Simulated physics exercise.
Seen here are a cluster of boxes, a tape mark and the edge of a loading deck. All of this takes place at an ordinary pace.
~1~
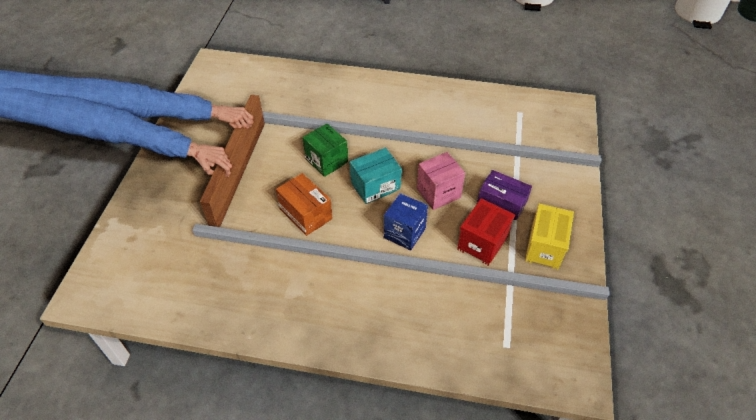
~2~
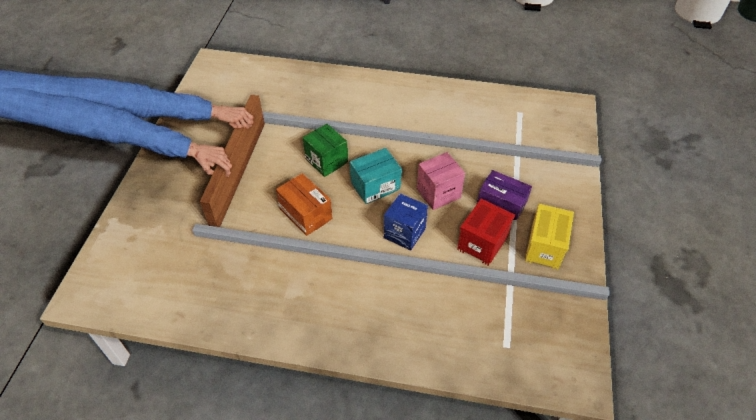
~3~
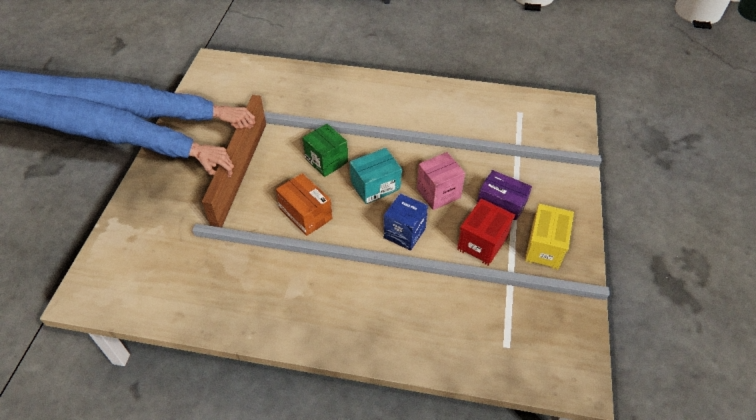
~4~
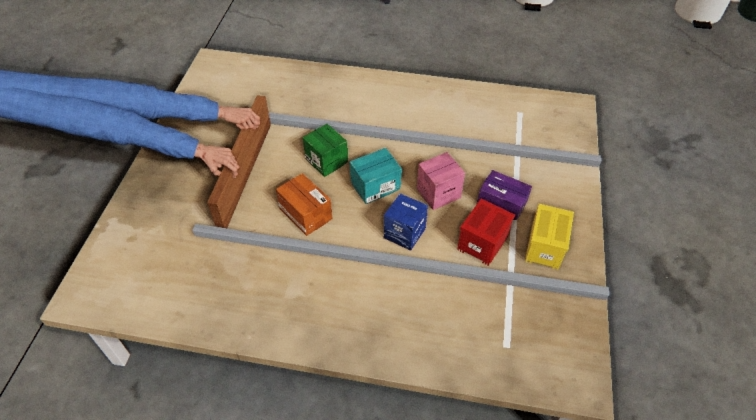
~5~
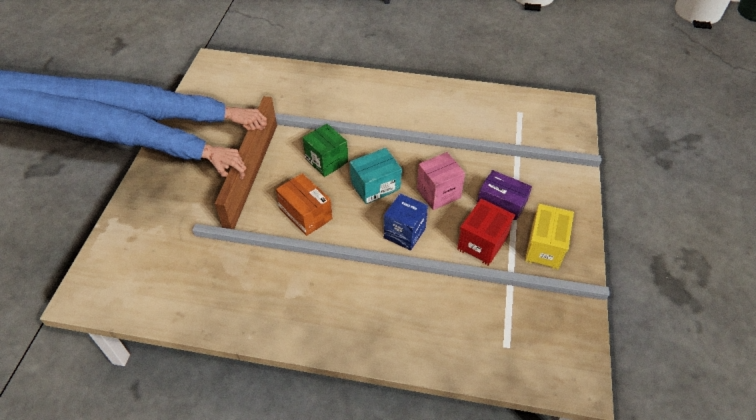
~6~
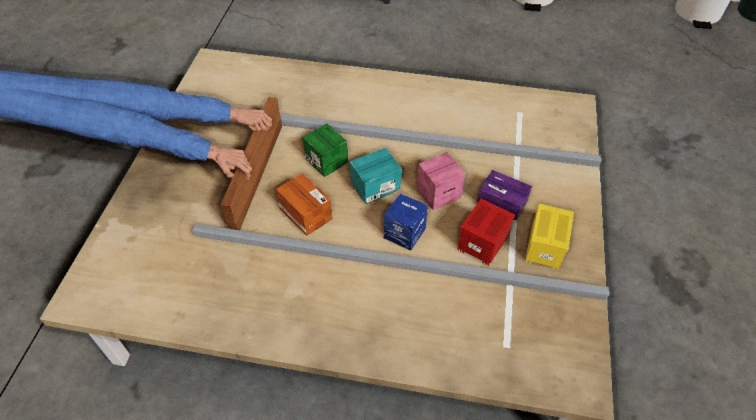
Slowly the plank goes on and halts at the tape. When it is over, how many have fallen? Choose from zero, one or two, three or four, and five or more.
When it is over, one or two have fallen.
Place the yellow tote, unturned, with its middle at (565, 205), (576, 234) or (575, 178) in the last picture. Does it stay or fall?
Taking the places in order, it falls away, then falls away, then falls away.
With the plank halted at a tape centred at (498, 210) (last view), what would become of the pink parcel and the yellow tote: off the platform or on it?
The pink parcel stays put and the yellow tote is gone.
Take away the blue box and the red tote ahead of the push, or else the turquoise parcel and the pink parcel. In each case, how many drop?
0 for the first case, 1 for the second.
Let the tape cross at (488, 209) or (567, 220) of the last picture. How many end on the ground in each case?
Respectively 1 and 5.
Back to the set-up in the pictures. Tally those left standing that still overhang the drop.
Number: 2.
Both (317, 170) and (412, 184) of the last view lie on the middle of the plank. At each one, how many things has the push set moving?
Note: First position 2; second position 8.
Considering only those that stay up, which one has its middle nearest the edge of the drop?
Red tote - nearest.
Soon after, none off yet; yellow tote at rest near (549, 237); purple parcel at rest near (504, 195); red tote at rest near (485, 232).
At rest, the number that fall off is one or two; fallen, yellow tote.
